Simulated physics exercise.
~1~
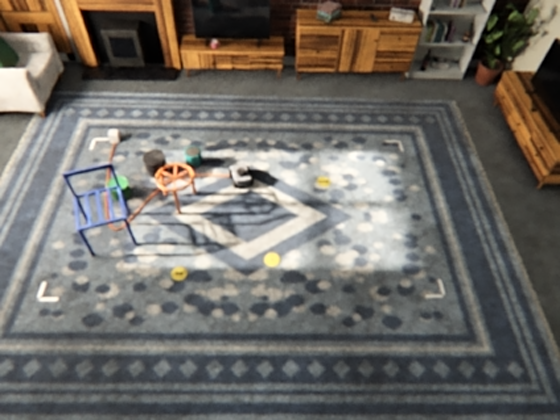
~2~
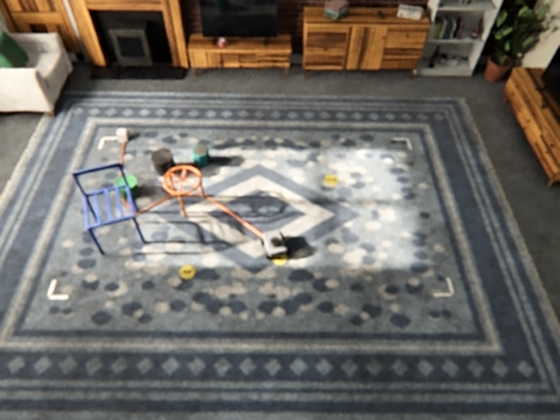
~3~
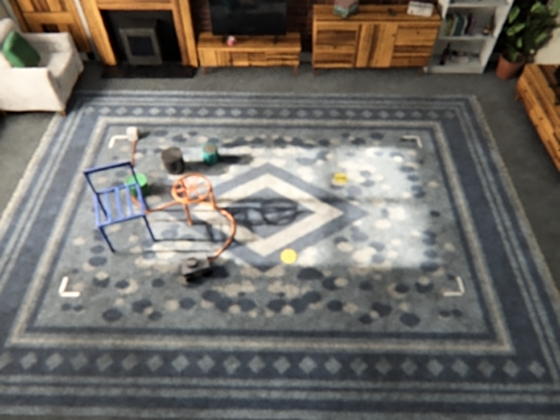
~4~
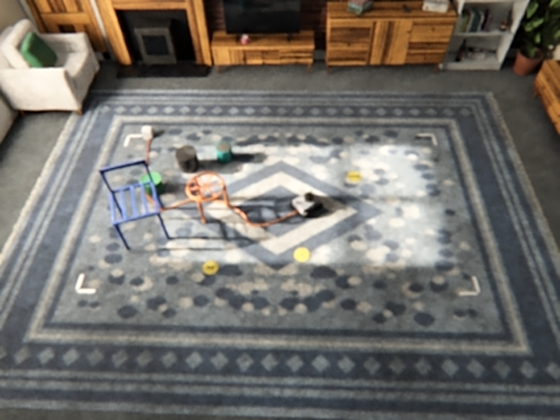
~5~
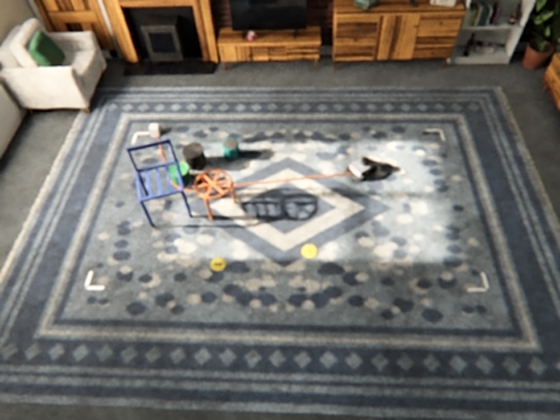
A small low cart trailing an orange lead rolled toward the front of a patterned rug, then left, then back to the right and away, pulling the lead taut and dragging the blue chair and green bucket a little as it ended near the far right.
